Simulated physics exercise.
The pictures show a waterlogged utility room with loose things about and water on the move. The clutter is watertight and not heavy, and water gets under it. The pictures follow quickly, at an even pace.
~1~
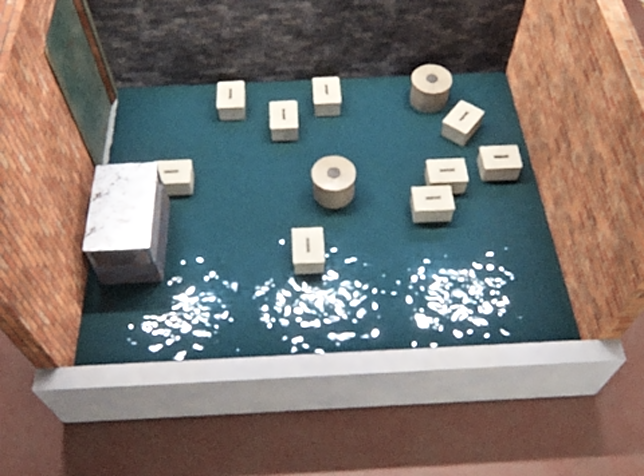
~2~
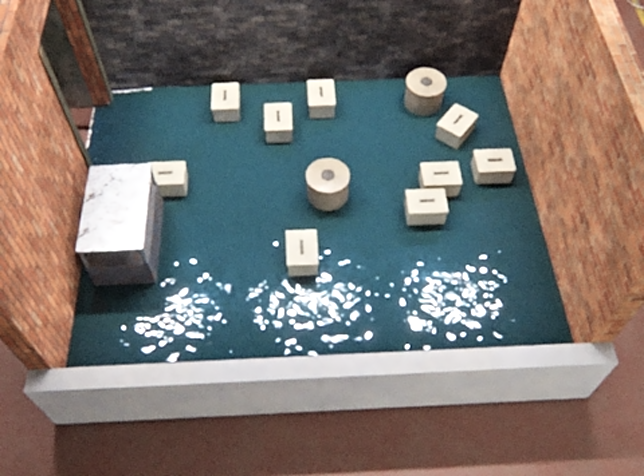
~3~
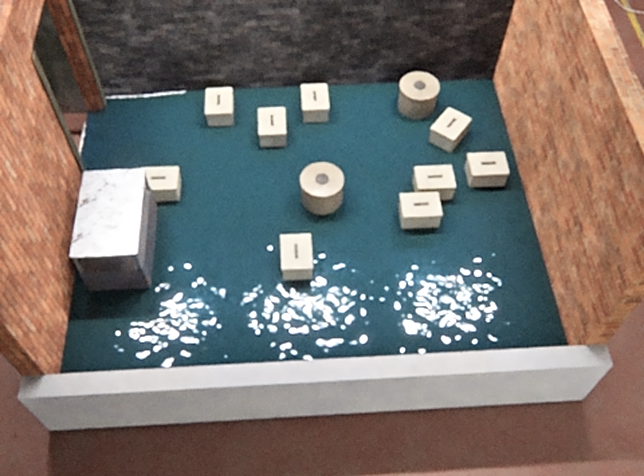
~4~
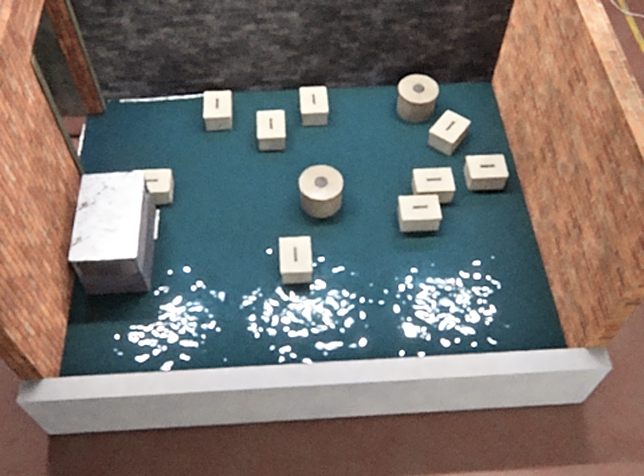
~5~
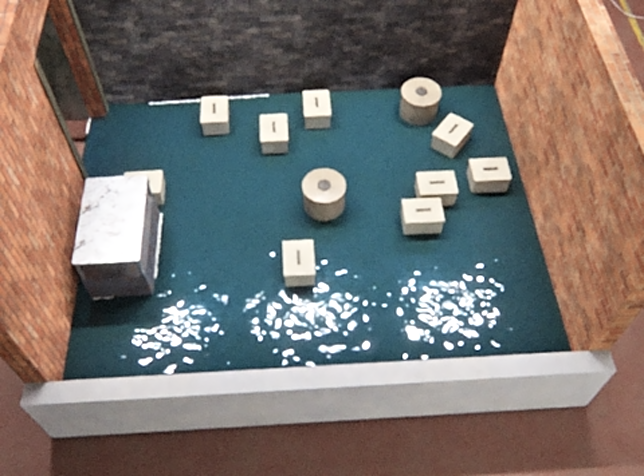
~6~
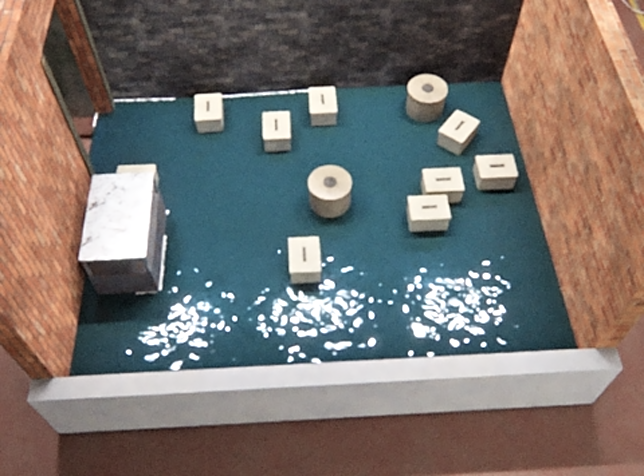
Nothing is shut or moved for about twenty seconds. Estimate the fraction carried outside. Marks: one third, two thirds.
That comes to between one and two thirds.
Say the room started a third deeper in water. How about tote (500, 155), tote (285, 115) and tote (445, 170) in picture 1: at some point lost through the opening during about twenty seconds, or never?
One after the other: Inside, gone, no.
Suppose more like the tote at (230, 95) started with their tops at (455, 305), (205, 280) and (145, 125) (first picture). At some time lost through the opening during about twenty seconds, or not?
In that order: Kept in, carried outside, through.
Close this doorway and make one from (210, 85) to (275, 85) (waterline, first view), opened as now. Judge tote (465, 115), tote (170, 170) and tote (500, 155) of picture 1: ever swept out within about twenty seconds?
As listed: Left behind, left behind, no.
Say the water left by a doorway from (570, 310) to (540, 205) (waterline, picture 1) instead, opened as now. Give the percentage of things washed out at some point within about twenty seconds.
I make it 60 per cent.
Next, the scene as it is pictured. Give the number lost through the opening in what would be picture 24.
The number is 3.
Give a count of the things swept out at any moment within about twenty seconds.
It comes to 6.
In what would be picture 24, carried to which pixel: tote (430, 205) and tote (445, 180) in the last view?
Around (375, 198) and (394, 174).
A moment on, 1 of 11 are out; 10 afloat.
Next, 3 of 11 are out; 8 afloat.
Later, 6 of 11 are out; 5 afloat.
In the end, 6 of 11 are out; 5 afloat.
